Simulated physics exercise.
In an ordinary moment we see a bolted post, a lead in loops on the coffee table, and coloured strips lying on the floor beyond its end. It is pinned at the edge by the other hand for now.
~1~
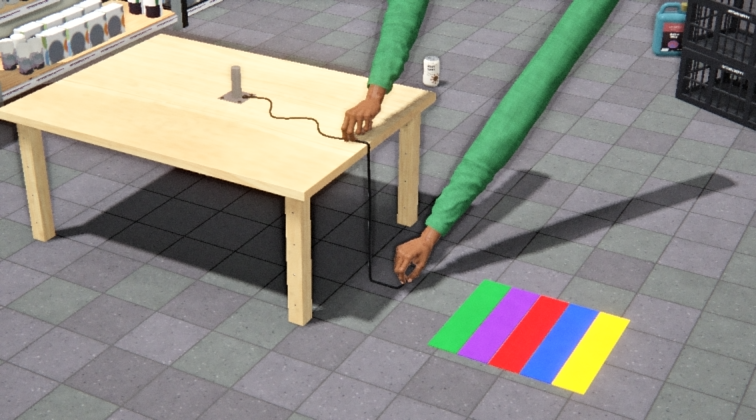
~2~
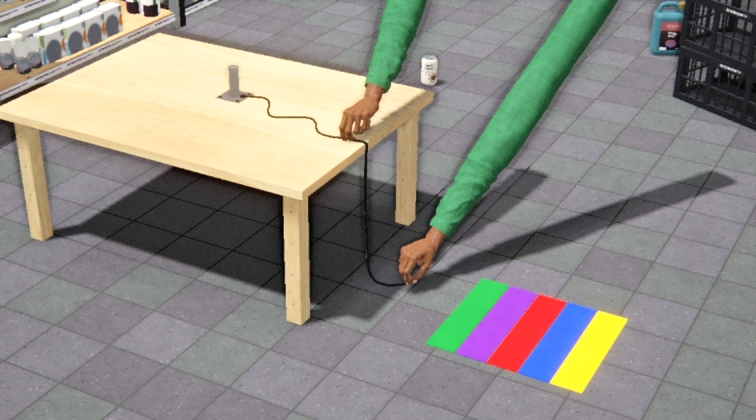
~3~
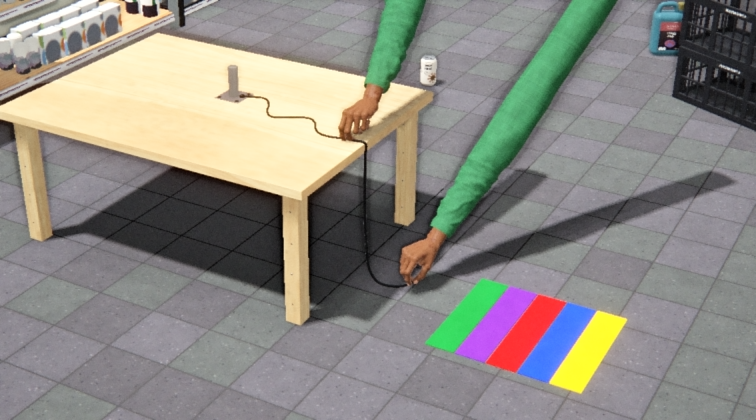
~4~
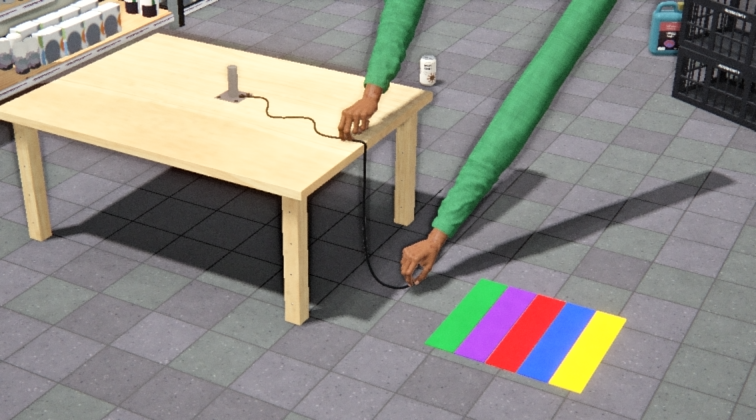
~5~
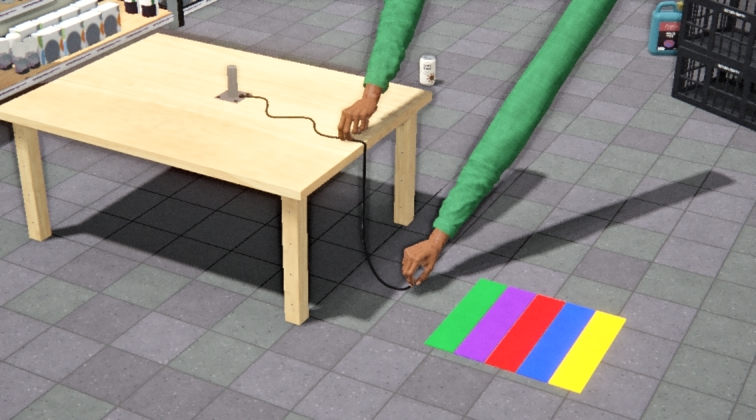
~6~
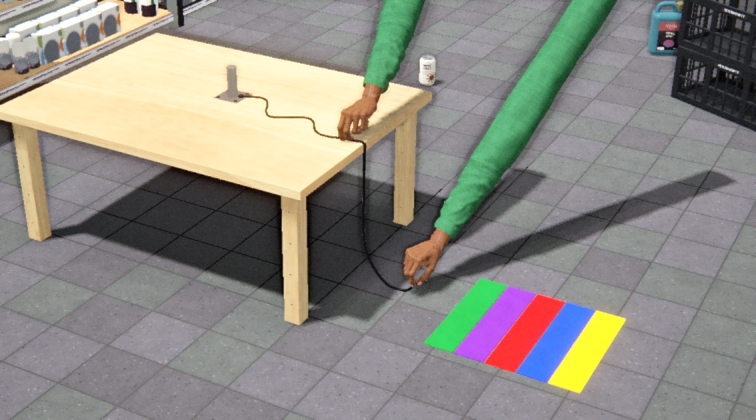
A dark lead winding across a wooden table and hanging over its edge barely shifts as one hand pins it there and another holds its end near the floor, beside green, purple, red, blue and yellow strips.
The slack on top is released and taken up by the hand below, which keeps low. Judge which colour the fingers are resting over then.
The red strip.
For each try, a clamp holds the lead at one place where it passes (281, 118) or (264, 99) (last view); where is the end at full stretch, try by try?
Try by try, around (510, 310) and (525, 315).
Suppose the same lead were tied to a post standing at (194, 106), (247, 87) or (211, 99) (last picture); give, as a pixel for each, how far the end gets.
One per try, in order: (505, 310), (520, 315), (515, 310).
A little later, end near (479, 302); over green.
Next, end near (511, 311); over purple.
When it is tight, end near (530, 317); over red. It gets as far as the red strip.
